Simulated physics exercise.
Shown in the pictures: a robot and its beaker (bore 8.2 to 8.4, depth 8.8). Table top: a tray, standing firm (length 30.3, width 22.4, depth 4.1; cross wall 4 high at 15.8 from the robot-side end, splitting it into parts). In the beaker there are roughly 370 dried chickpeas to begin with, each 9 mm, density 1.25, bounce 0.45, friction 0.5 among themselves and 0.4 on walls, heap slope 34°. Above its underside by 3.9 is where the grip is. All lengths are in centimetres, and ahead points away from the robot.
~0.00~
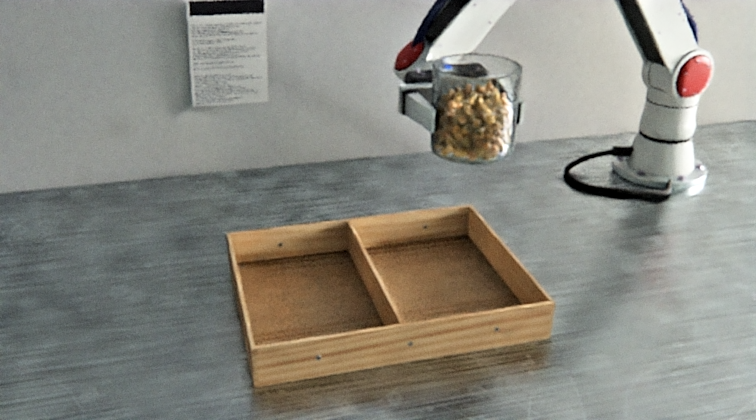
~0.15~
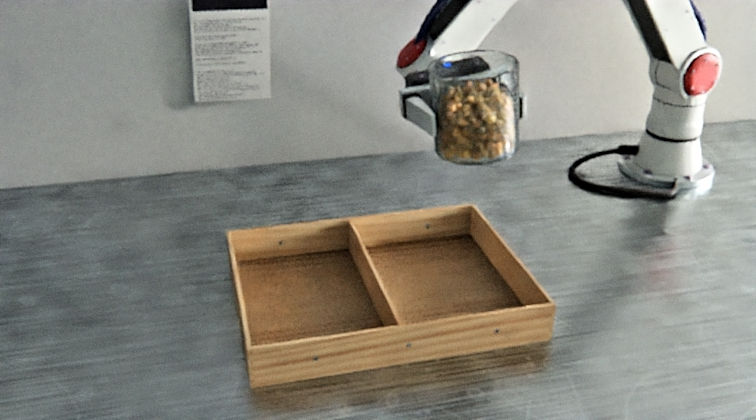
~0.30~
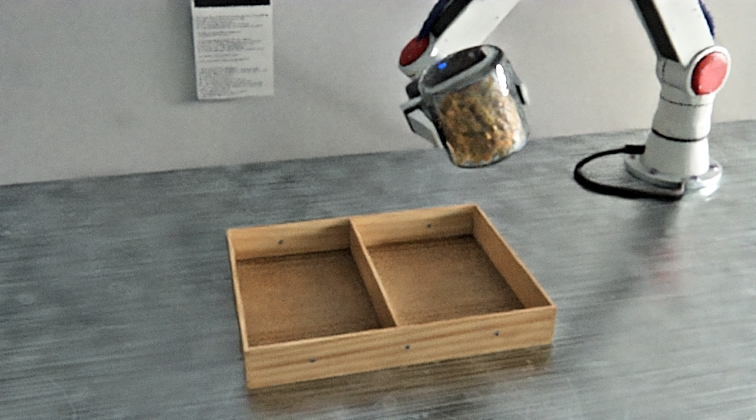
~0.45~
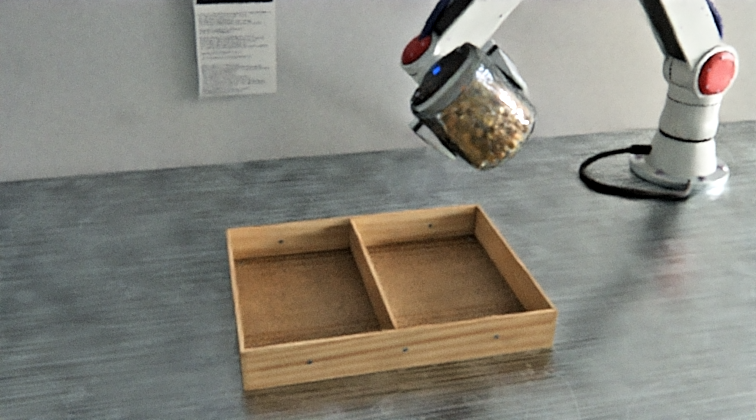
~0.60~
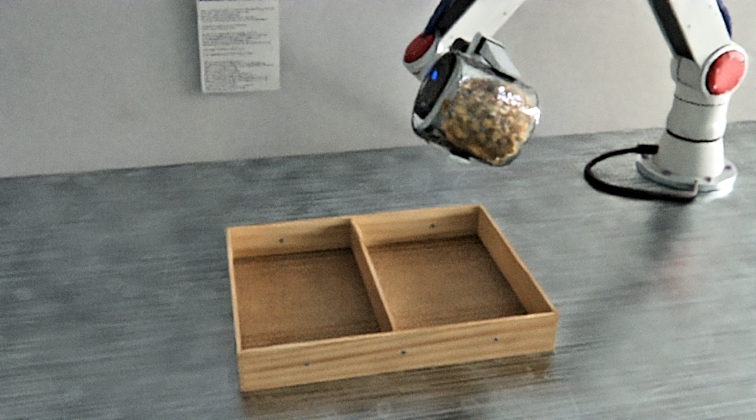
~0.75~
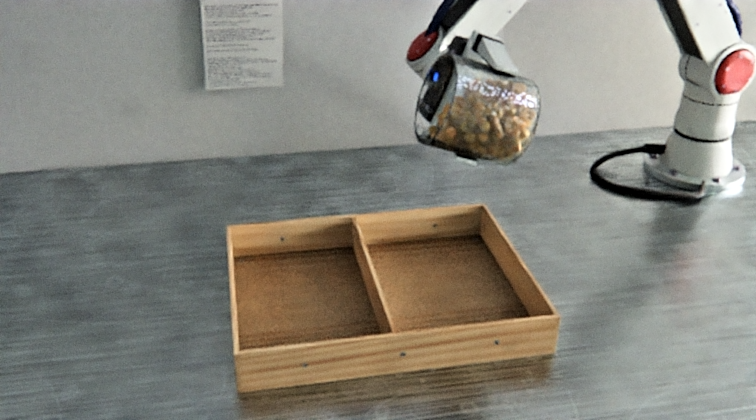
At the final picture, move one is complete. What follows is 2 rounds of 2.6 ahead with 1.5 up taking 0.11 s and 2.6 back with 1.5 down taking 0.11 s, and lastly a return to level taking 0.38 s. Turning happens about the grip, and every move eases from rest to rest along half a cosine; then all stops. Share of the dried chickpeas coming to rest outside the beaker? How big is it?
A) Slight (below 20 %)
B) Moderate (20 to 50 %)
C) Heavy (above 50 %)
(B) Moderate (20 to 50 %).
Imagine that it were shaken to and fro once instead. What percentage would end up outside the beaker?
That would give close to 15 percent.
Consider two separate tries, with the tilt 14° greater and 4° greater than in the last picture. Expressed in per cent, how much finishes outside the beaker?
About 65 and 40 %.
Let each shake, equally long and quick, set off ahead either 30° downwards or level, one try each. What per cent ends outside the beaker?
Roughly 5 per cent, then 20 per cent.
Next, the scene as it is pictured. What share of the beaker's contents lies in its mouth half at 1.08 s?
I'd say close to 45 per cent.
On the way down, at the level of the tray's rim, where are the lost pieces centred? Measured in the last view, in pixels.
Centre: Roughly (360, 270).
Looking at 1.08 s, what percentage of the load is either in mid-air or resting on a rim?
4 per cent.
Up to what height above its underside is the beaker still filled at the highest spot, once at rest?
6.5 cm.
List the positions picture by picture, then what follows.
Beaker middle at (474, 109), level; upper third of the load around (477, 110), from x 440 to 510, top at y 95; 369 in the beaker, in the first picture.
Beaker middle at (475, 108), tilted 7° forward; upper third of the load around (479, 109), from x 440 to 510, top at y 90, in the second picture.
Beaker middle at (475, 109), tilted 24° forward; upper third of the load around (489, 105), from x 440 to 520, top at y 80, in the third picture.
Beaker middle at (475, 110), tilted 46° forward; upper third of the load around (492, 101), from x 445 to 525, top at y 80, in the fourth picture.
Beaker middle at (476, 111), tilted 63° forward; upper third of the load around (497, 99), from x 445 to 530, top at y 80, in the fifth picture.
Beaker middle at (478, 111), tilted 70° forward; upper third of the load around (501, 100), from x 435 to 530, top at y 80; 369 in the beaker, in the sixth picture.
By 1.08 s, tilted 70° forward, highest piece 23 above the table; 326 in the beaker, 15 in the robot-side part, 14 in the far-side part, 14 in flight or on a rim.
By 1.41 s, tilted 28° forward, highest piece 24 above the table; 248 in the beaker, 66 in the far-side part, 51 in the robot-side part, 4 in flight or on a rim.
By 1.77 s, level, highest piece 24 above the table; 248 in the beaker, 69 in the far-side part, 52 in the robot-side part.
By 2.82 s, level, highest piece 24 above the table; 248 in the beaker, 69 in the far-side part, 52 in the robot-side part.
Final count, 248 in the beaker, 69 in the far-side part, 52 in the robot-side part. That is 33 % outside the beaker.
